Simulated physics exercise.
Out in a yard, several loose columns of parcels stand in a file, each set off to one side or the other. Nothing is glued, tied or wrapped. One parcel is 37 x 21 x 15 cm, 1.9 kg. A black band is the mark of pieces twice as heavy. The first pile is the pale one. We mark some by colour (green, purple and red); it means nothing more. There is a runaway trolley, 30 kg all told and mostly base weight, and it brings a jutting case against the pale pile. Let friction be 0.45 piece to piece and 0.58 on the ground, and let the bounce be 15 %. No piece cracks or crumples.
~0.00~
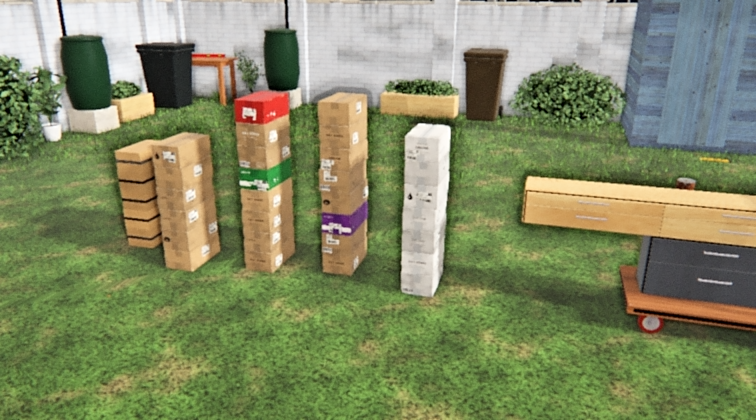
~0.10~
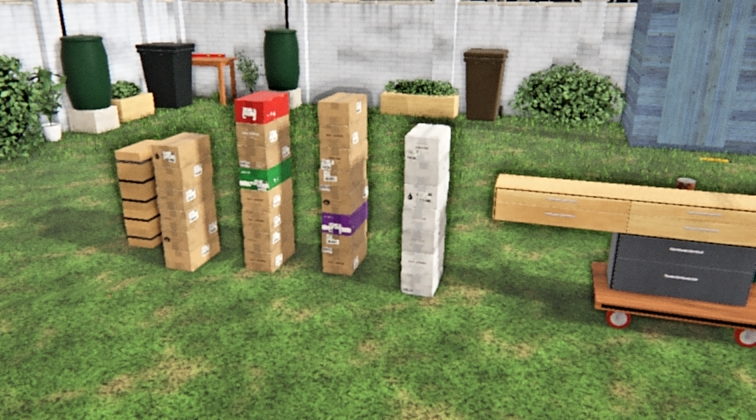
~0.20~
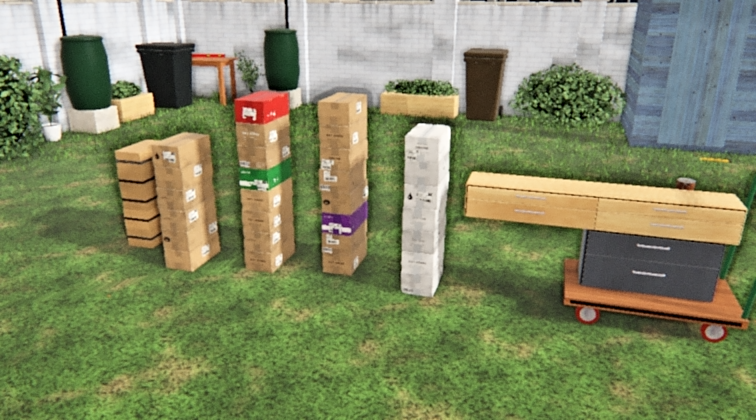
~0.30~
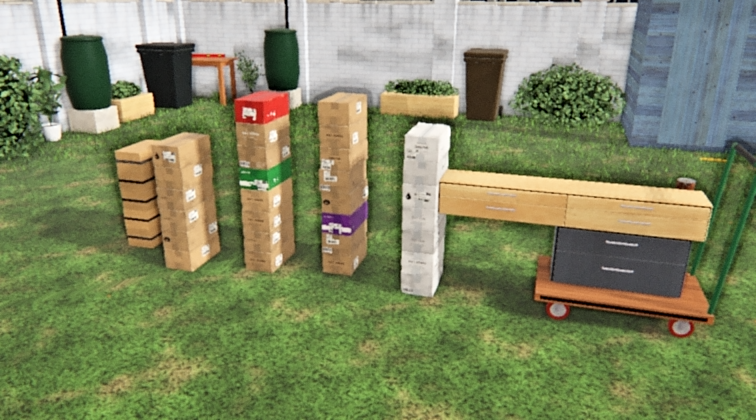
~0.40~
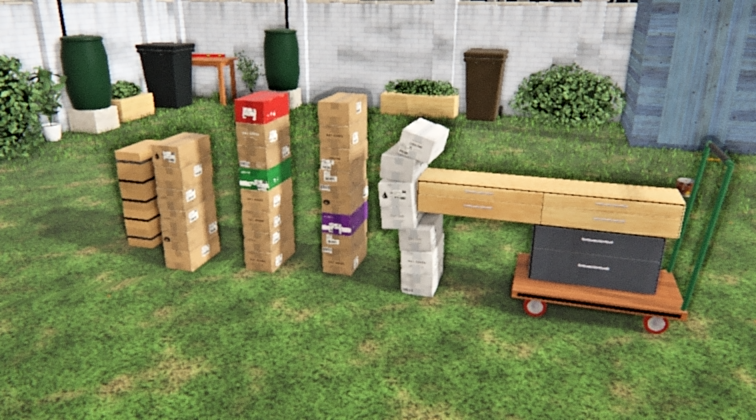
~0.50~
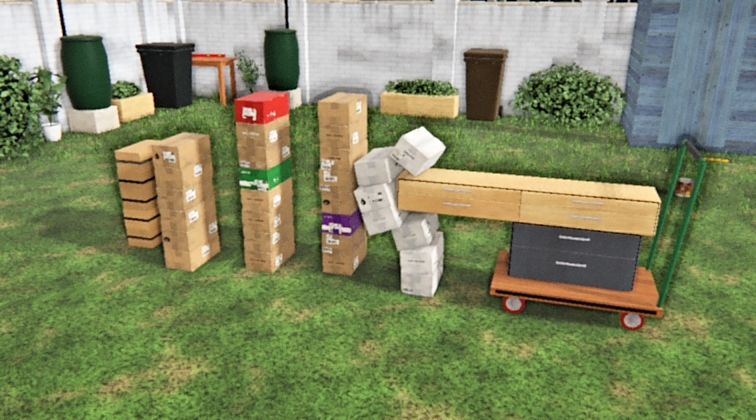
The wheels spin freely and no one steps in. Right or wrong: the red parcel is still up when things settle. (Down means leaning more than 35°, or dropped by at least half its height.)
Wrong, it comes down.
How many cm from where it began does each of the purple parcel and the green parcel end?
Well, the purple finishes 45 cm from where it began, while the green finishes 100 cm from its start.
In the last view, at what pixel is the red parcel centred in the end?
About (36, 212) in the last picture.
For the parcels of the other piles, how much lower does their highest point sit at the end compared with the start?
The top ends up some 68 cm lower.
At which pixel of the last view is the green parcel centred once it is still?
At about (182, 215).
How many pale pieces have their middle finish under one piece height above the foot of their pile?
The total comes to 3.
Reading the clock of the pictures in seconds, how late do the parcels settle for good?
That happens at roughly 4.5 seconds.
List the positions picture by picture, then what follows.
In the first frame (we follow the side turned to the camera), load (534, 201) 50 cm short; red parcel (249, 112); purple parcel (336, 225); green parcel (254, 180); no other piece has moved.
Load (504, 198) 33 cm short; red parcel (249, 112), in the second frame.
Load (475, 195) 16 cm short; red parcel (249, 112), in the third frame.
Load (447, 193) just touching; red parcel (249, 112), in the fourth frame.
Load (425, 191) 14 cm in, top of the pale pile leaning 15°; red parcel (249, 112); no other piece has moved, in the fifth frame.
Load (405, 189) 27 cm in, top of the pale pile leaning 33°; red parcel (249, 112); purple parcel (336, 225); green parcel (254, 180); no other piece has moved, in the sixth frame.
Around 1.24 s, 5 of the pale pile down; 6 of the 27 other parcels down; red parcel tipped 14°; purple parcel tipped 39°.
Around 2.18 s, 5 of the pale pile down; 21 of the 27 other parcels down; red parcel tipped 7°, 29 cm lower; green parcel tipped 46°, 34 cm lower.
Finally (4.7 s), 5 of the pale pile down; 26 of the 27 other parcels down; red parcel tipped 42°, 91 cm lower; green parcel tipped 58°, 47 cm lower; purple parcel tipped 45°, 15 cm lower. Seen by the last camera, middles, red parcel near (36, 212), green parcel near (182, 215).
